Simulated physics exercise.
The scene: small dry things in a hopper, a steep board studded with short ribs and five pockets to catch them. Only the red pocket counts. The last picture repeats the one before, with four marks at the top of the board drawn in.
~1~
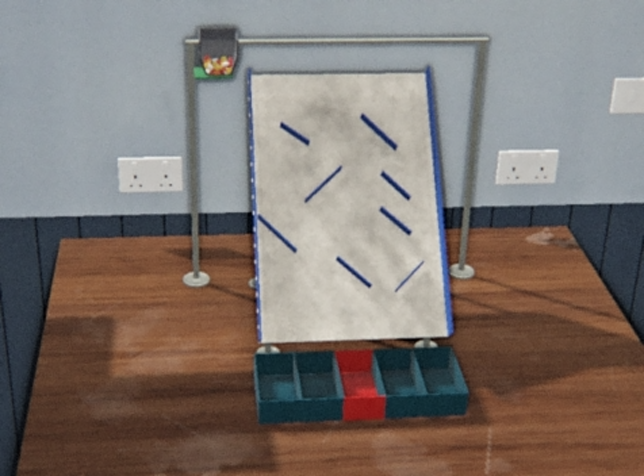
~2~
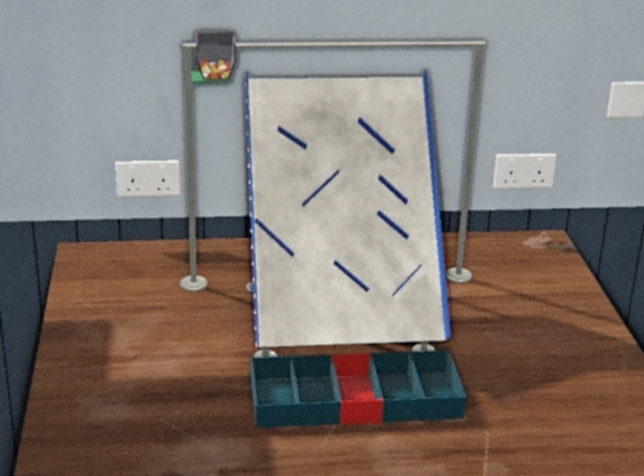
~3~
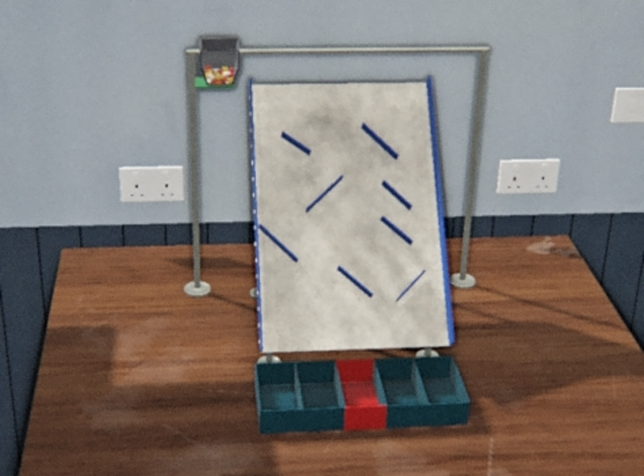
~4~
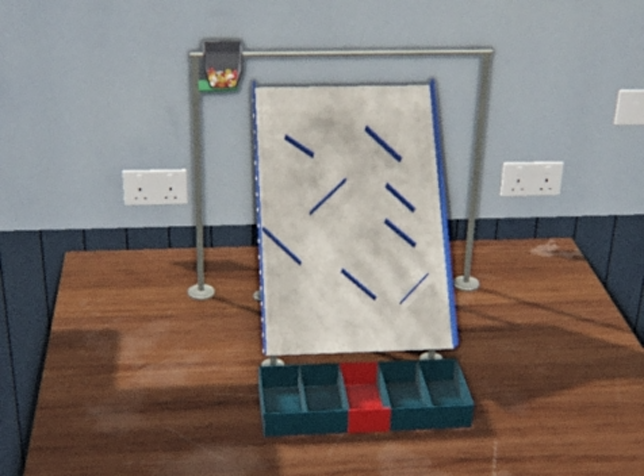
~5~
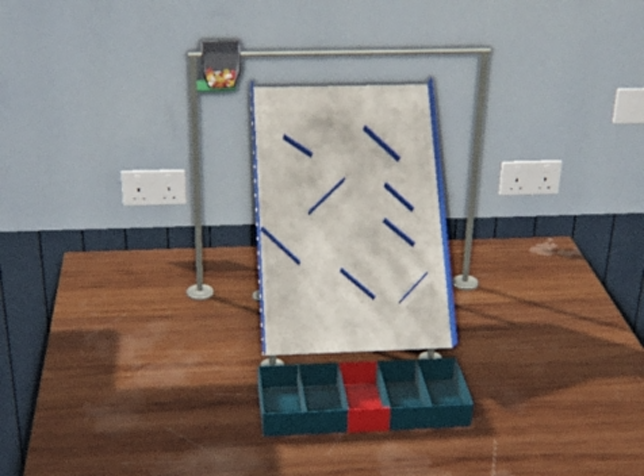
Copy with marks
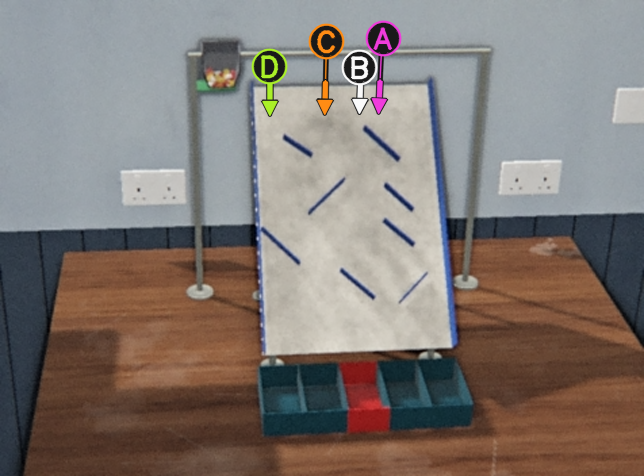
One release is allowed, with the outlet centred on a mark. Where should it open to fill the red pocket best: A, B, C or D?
D is best.
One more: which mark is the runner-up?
Mark C.
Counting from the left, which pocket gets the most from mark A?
The fifth from the left.
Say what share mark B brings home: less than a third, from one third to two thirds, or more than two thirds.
Less than a third.
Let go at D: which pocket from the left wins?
The third from the left.
On the marked copy, mark A meets the board at (378, 108); mark B meets the board at (359, 108); mark C meets the board at (324, 109); mark D meets the board at (269, 110).
If A is chosen, none at all in the red pocket, all but a few in other pockets, a small share outside the box.
If B is chosen, only a few in the red pocket, all but a few in other pockets.
If C is chosen, close to a third in the red pocket, close to two thirds in other pockets.
If D is chosen, close to two thirds in the red pocket, close to a quarter in other pockets.
